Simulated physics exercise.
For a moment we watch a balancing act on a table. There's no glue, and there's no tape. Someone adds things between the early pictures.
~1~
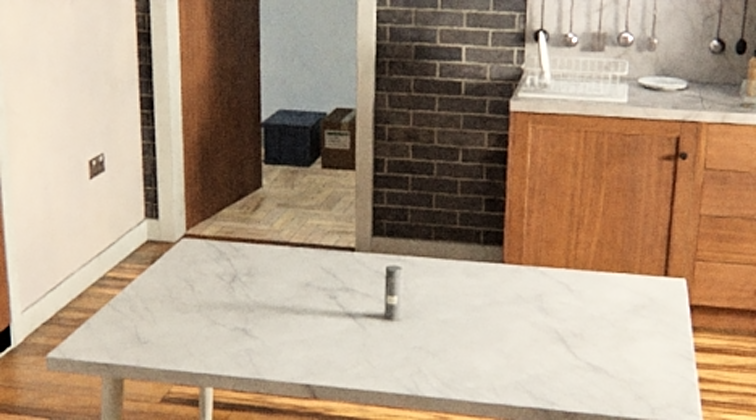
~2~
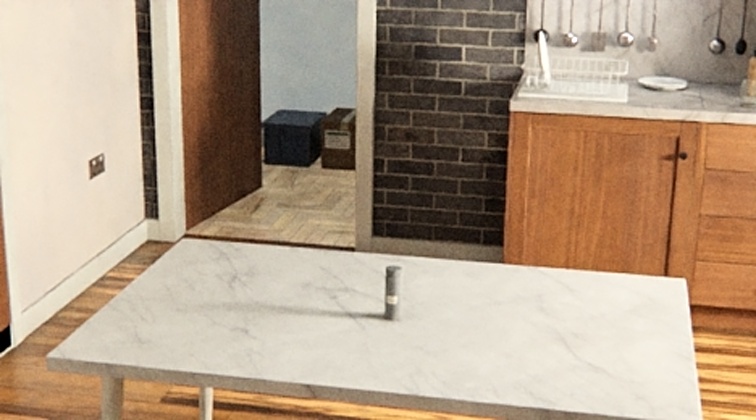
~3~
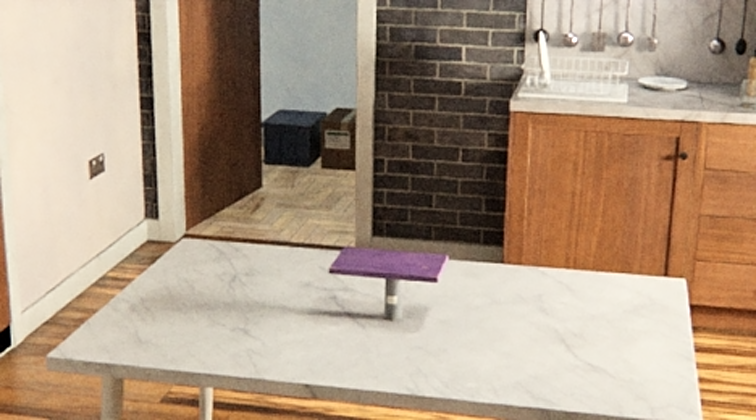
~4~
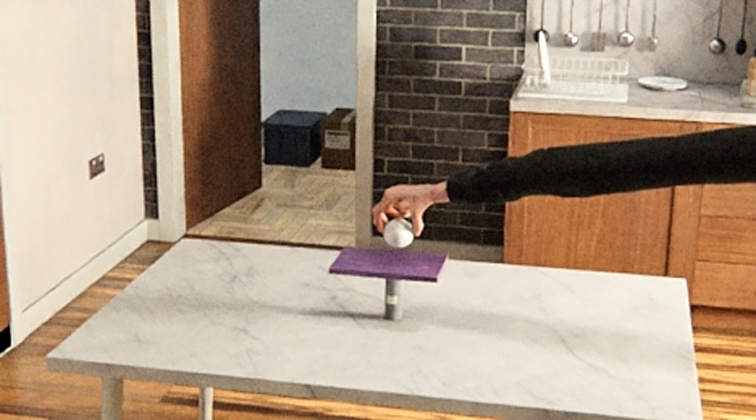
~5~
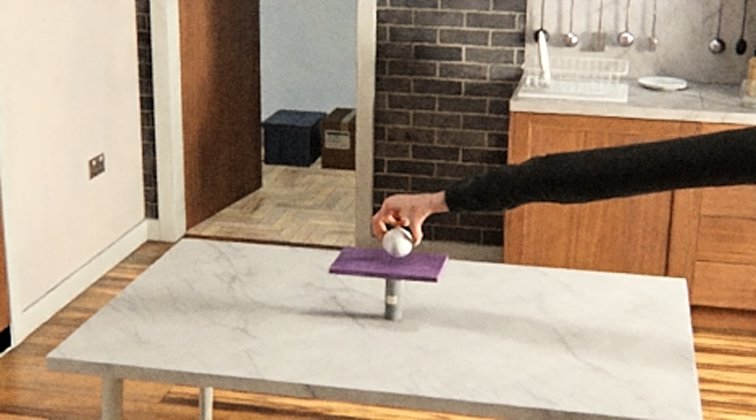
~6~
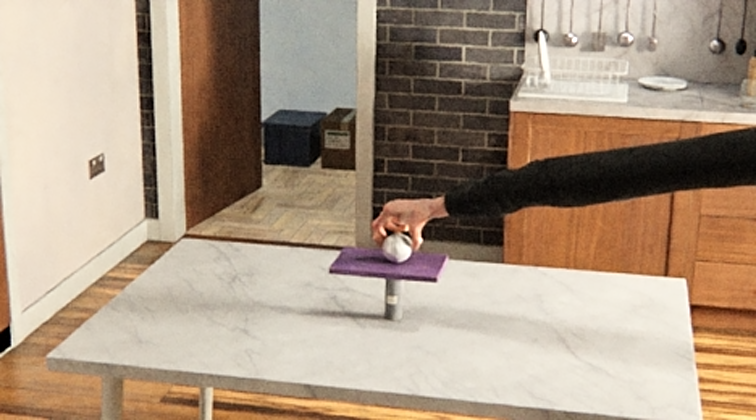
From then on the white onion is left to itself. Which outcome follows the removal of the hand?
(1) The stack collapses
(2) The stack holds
The answer is 2.
Then, 0.20 s past the last view, nothing moves.
Then, 0.60 s past the last view, white onion resting near (397, 248).
Finally, all 3 still in place. Final places as the last picture's camera would see them, white onion near (397, 248). The stack holds.
